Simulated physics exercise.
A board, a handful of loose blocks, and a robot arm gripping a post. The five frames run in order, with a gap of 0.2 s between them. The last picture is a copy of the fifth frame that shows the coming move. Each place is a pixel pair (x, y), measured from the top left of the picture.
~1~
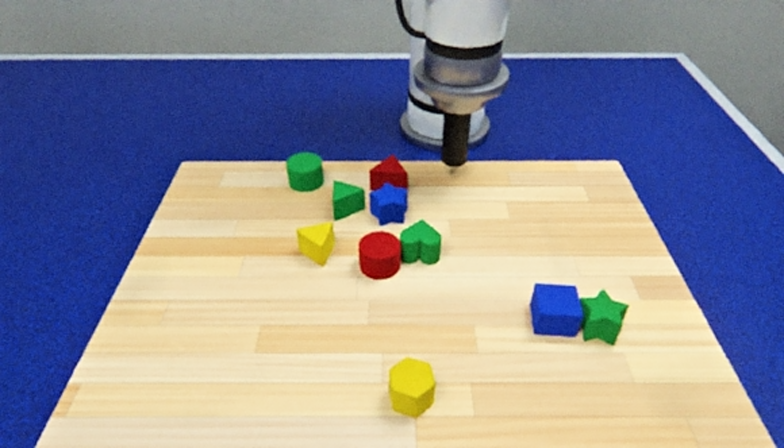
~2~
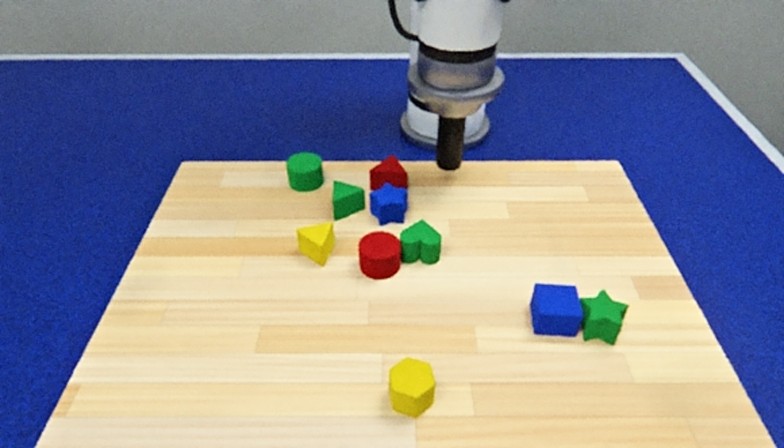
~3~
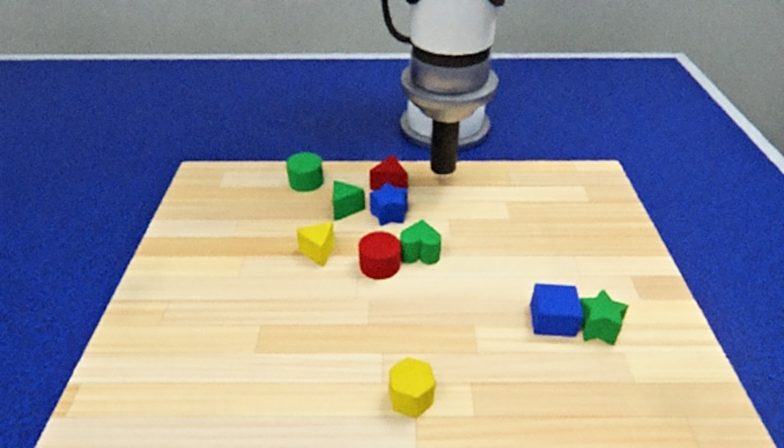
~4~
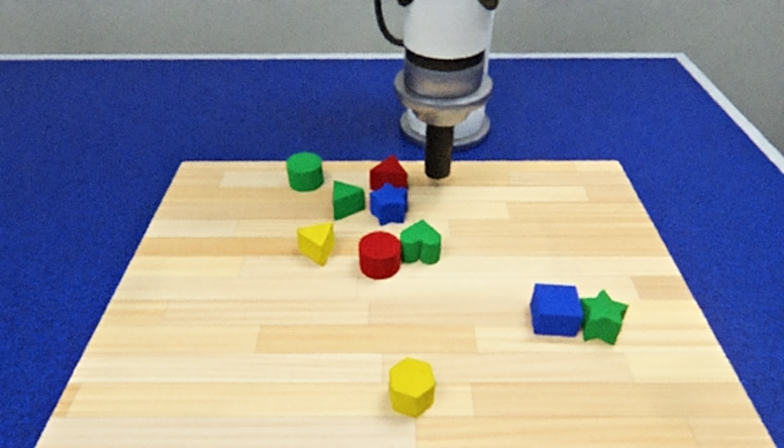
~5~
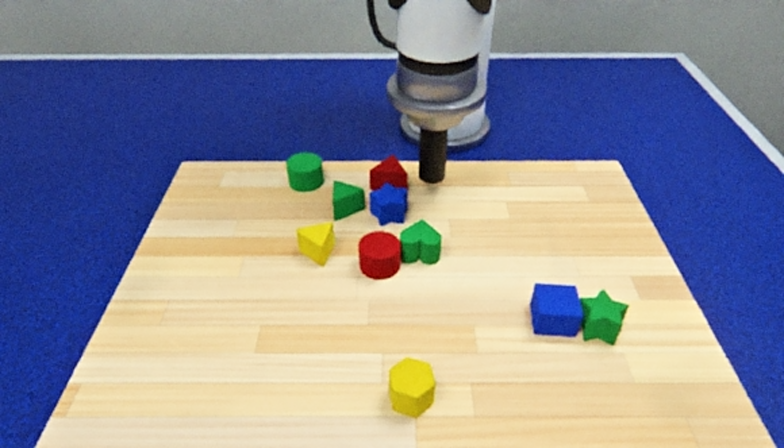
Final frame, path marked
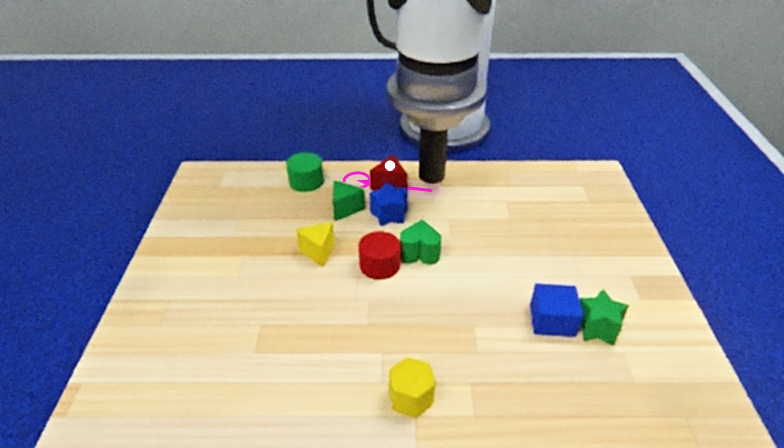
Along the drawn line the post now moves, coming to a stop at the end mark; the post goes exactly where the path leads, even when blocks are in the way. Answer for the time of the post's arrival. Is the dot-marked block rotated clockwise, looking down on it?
Yes, that is how it ends up.
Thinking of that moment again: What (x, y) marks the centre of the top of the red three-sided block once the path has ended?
My prediction: (332, 159).
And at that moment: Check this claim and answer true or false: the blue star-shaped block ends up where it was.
Answer: True.
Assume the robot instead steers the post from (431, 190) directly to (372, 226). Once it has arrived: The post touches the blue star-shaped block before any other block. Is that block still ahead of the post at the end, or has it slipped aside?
Still leading.
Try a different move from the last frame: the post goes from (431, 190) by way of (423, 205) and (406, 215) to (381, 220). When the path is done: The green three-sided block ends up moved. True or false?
The statement is correct.
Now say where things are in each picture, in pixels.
Post tip (454, 160); block tops, green cylinder (304, 162); blue star-shaped block (389, 194); red three-sided block (390, 166), in the first picture.
Post (449, 164); blocks unchanged, in the second picture.
Post (443, 168); blocks unchanged, in the third picture.
Post (437, 172); blocks unchanged, in the fourth picture.
Post (432, 177); green cylinder (304, 162); blue star-shaped block (389, 194); red three-sided block (390, 166), in the fifth picture.
Path on the board, in a line from (431, 190) to (357, 180); the dot is on the red three-sided block.
The first path, step by step. Halfway along, post (392, 172); red three-sided block (367, 164), turned 25° clockwise.
At the end, post (356, 167); green cylinder (292, 161); blue star-shaped block in place; red three-sided block (332, 159), turned 25° clockwise.
